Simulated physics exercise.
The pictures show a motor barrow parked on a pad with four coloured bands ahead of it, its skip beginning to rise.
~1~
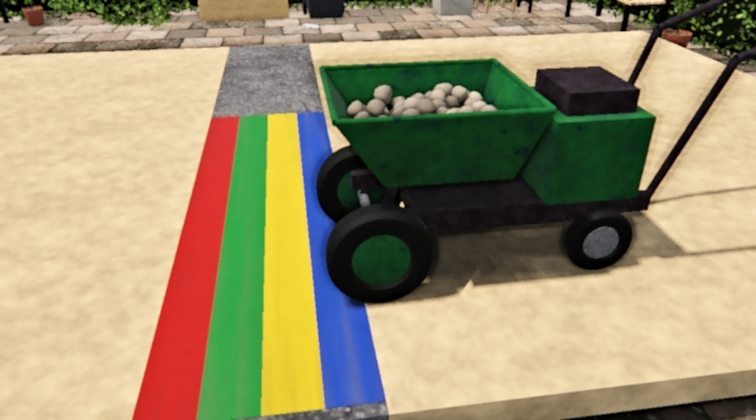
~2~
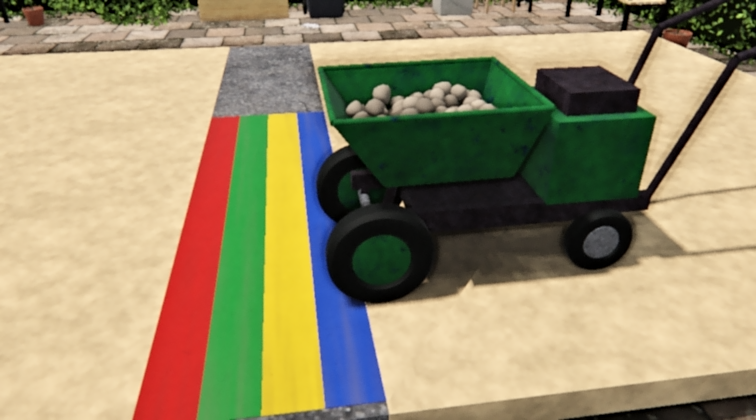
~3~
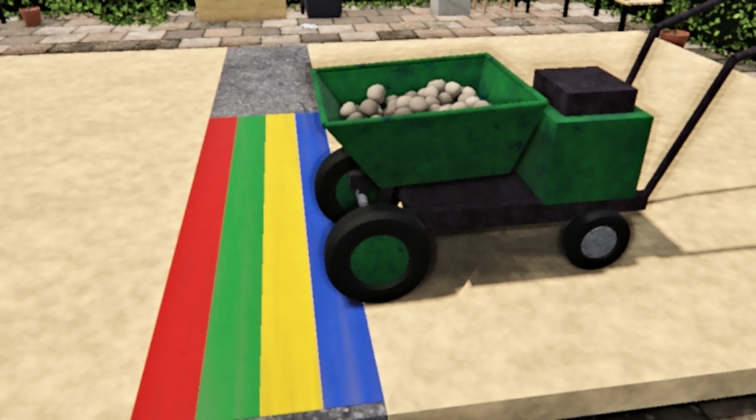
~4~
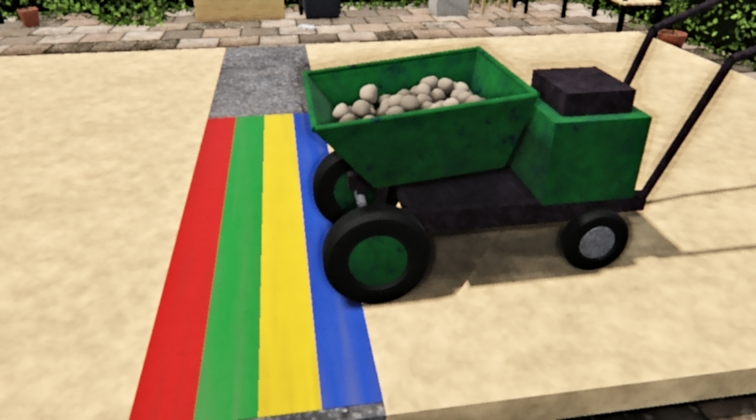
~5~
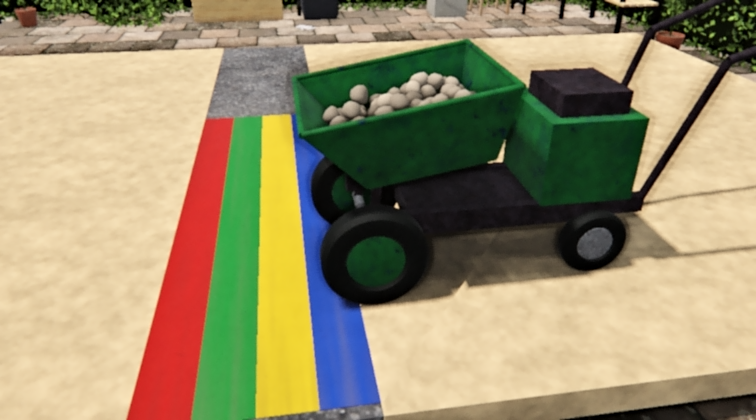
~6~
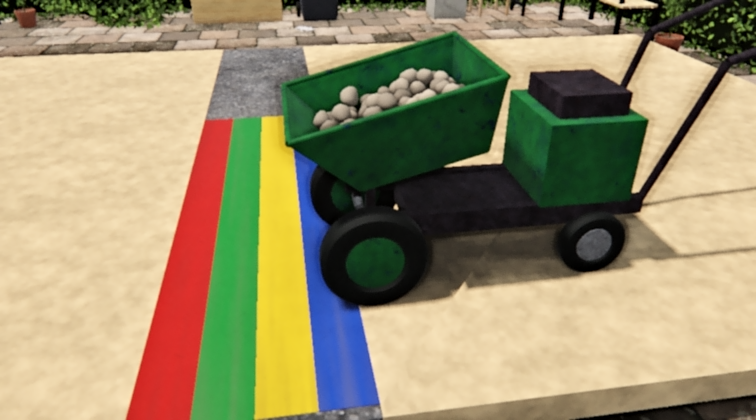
A green motor barrow with black-hubbed framework and a skip full of round, pale pebbles stands on a sandy-coloured pad, seen from its side and slightly above. To its left lie red, green, yellow and blue bands, with brick paving and plants behind. The skip starts level, then its right end rises steadily while its left lip dips, the pebbles staying inside and the view almost still.
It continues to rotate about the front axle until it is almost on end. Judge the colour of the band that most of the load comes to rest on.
Most of it rests on the red band.
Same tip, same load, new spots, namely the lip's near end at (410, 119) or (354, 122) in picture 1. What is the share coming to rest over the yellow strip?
About 30 % and about 0 %.
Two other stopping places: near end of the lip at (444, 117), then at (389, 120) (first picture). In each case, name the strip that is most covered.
The yellow one first, the strip in green second.
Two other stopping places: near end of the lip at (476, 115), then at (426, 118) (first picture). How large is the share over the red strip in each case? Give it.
You'd get 10 in a hundred the first time and 10 in a hundred the second.
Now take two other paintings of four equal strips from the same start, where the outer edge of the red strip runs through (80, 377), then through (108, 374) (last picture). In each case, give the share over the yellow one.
About 0 per cent first, then about 0 per cent.
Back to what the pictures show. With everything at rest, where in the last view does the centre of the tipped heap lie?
Around (181, 270).
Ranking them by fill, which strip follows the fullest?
It's the green strip.
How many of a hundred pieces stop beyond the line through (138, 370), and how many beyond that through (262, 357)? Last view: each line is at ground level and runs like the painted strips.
Close to 20 and 90 per cent respectively.
Soon after the last picture, skip tipped steeply; all in the skip.
A little later, skip tipped right over; most in the skip; a stray few over the green strip; a small part over the red strip; a stray few off the paint.
Later still, skip tipped right over; about a quarter in the skip; a small part over the green strip; about half over the red strip; about a quarter off the paint.
At rest, skip tipped right over; a small part in the skip; none over the blue strip; none over the yellow strip; about a quarter over the green strip; about half over the red strip; about a quarter off the paint.
